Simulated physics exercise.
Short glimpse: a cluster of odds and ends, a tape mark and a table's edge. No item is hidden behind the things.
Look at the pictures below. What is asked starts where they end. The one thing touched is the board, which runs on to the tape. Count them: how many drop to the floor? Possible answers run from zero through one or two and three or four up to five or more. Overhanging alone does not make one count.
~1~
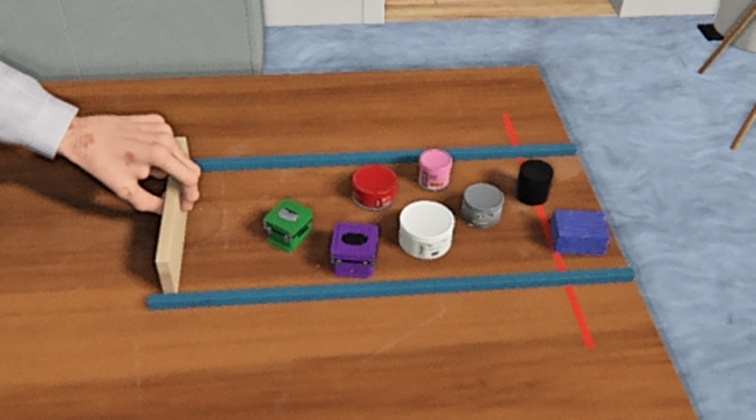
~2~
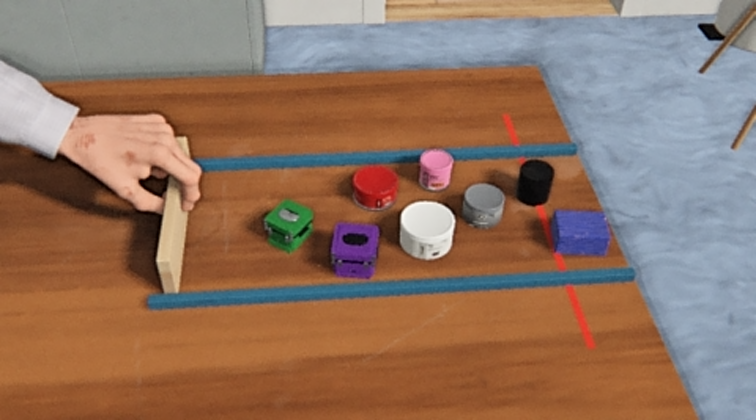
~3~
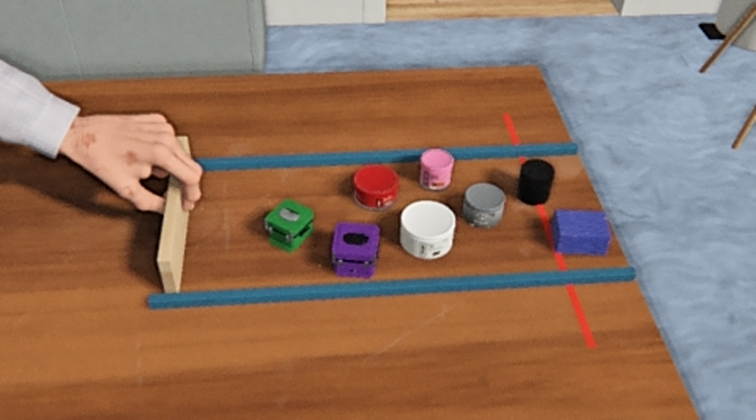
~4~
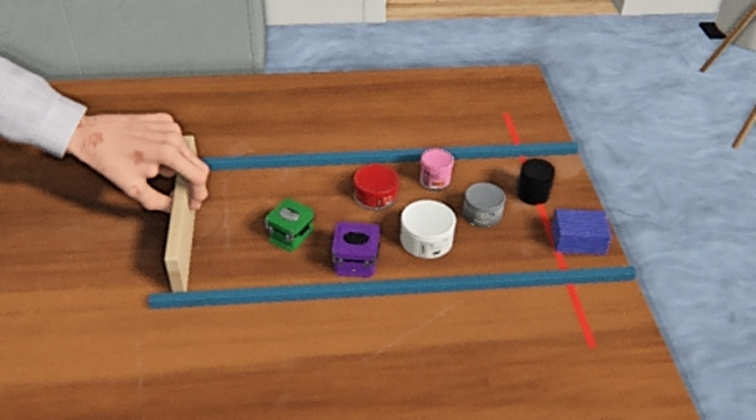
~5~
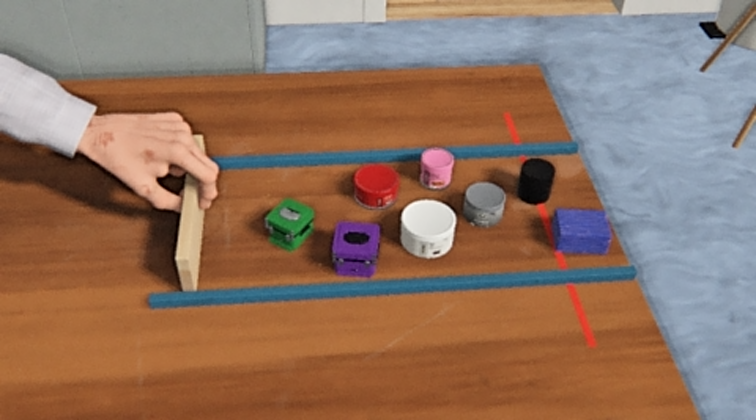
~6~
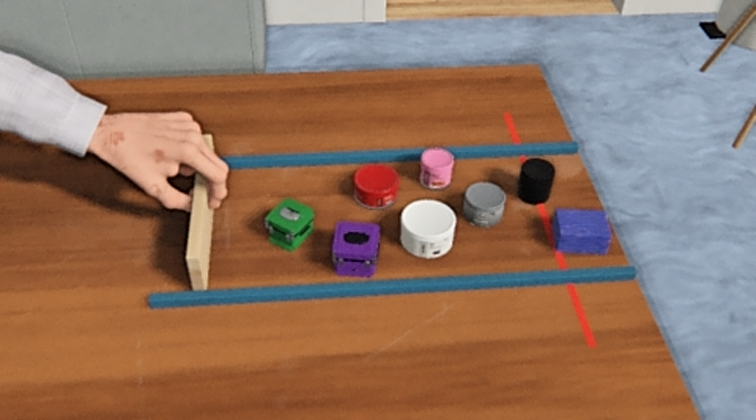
Count them up and one or two have fallen.
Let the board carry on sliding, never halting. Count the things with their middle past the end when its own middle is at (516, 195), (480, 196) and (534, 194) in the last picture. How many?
Counts by place: 1 / 0 / 2.
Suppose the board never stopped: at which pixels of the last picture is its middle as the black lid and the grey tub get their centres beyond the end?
At (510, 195) for the black lid; at (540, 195) for the grey tub.
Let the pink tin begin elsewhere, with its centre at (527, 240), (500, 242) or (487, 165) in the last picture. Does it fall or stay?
The pink tin stays put; stays put; stays put.
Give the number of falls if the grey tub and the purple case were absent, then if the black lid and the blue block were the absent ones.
Well, the first time you'd get 1, and the next time 0.
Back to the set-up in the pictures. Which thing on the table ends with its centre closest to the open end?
That would be the grey tub.
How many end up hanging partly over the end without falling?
Result: 2.
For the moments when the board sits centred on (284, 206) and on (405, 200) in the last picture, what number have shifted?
At that stage 1; at the next, 6.
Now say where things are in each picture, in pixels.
The first frame shows blue block (579, 233); black lid (534, 183); grey tub (482, 206); board (176, 212); tape (541, 213).
The second frame shows black lid (535, 183); red pot (375, 188).
The third frame shows grey tub (483, 206); white tub (427, 230).
The fourth frame shows blue block (581, 232); board (184, 211).
The fifth frame shows black lid (536, 181); green case (291, 225).
The sixth frame shows blue block (581, 231); black lid (536, 181); grey tub (484, 205); board (203, 210); tape (543, 211).
A little later, none off yet; blue block at rest near (581, 231); black lid at rest near (536, 181); grey tub at rest near (484, 205).
Next, none off yet; blue block at rest near (581, 231); black lid at rest near (536, 181); grey tub shifted a little near (500, 198).
Later still, none off yet; blue block shifted a little near (603, 234); black lid shifted about its own width near (579, 168); grey tub shifted well along near (550, 183).
When it is over, the number that fall off is one or two; down, black lid and blue block.
